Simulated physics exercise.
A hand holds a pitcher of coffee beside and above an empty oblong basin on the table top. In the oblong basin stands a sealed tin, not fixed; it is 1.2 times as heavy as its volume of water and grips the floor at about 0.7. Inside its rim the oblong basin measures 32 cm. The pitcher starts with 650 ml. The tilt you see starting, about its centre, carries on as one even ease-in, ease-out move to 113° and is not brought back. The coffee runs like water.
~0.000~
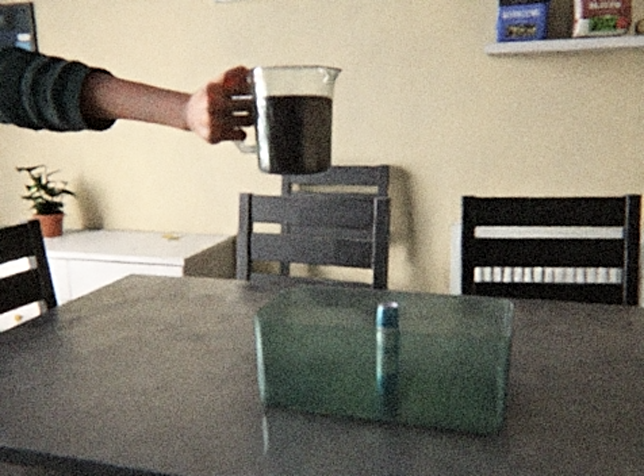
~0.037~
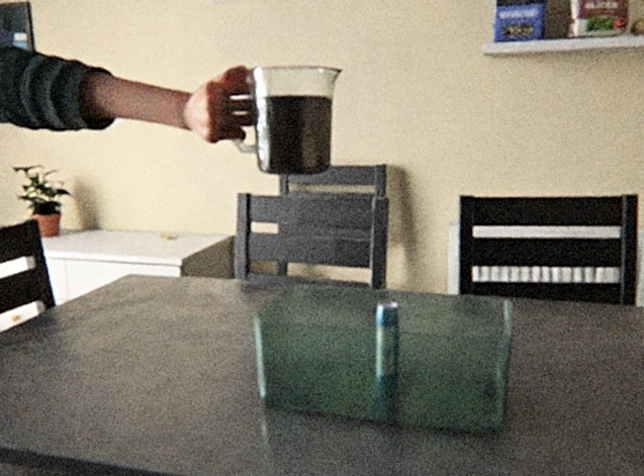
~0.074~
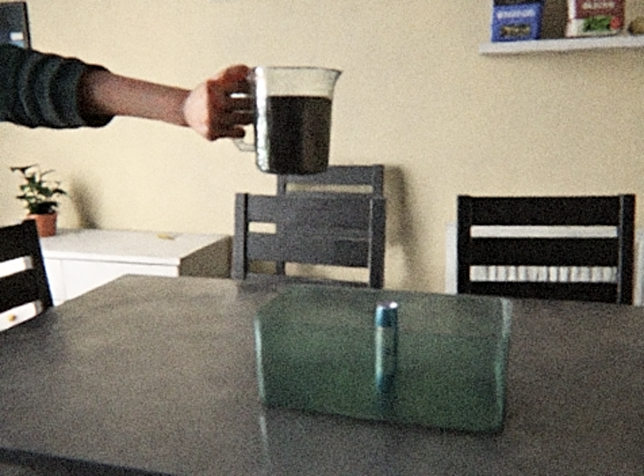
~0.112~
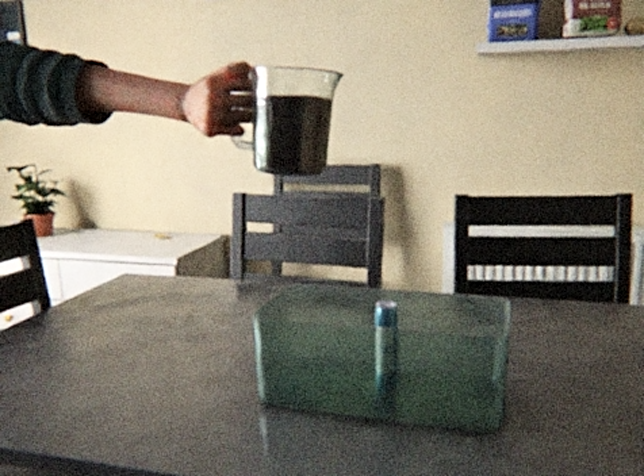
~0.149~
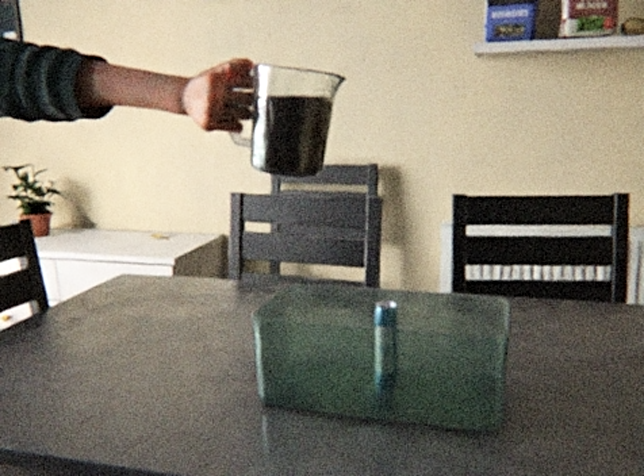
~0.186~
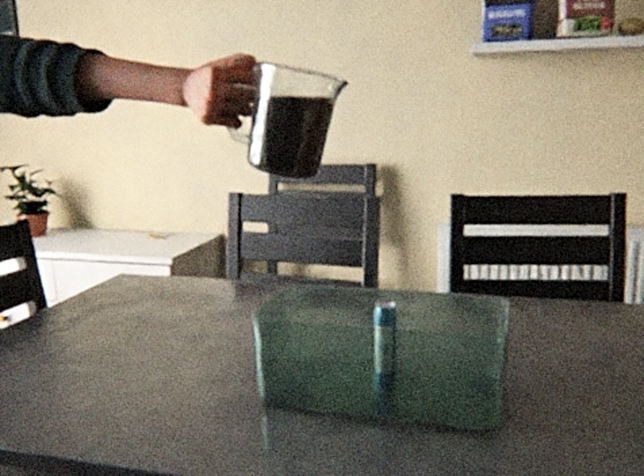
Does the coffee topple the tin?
It keeps standing.
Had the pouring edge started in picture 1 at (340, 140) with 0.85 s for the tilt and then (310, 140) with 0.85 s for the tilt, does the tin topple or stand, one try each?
First it topples; then it falls.
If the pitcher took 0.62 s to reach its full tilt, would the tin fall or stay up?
Then it remains upright.
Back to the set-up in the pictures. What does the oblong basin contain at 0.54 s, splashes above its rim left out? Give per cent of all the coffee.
Some 0 per cent.
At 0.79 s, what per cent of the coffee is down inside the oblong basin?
Some 38 per cent.
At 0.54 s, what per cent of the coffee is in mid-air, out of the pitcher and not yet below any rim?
Near 16 in a hundred.
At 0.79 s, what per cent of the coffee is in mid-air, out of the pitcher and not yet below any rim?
Some 42 per cent.
After 0.54 s the tilt is 79° and 84 per cent is still to pour; the tin stands where it began.
After 0.79 s the tilt is 112° and 21 per cent is still to pour; the tin stands where it began.
After 1.06 s the tilt is 113° and 1 per cent is still to pour; the tin stands where it began.
After 1.35 s the tilt is 113° and 0 per cent is still to pour; the tin stands where it began.
In the end the tin stands where it began.
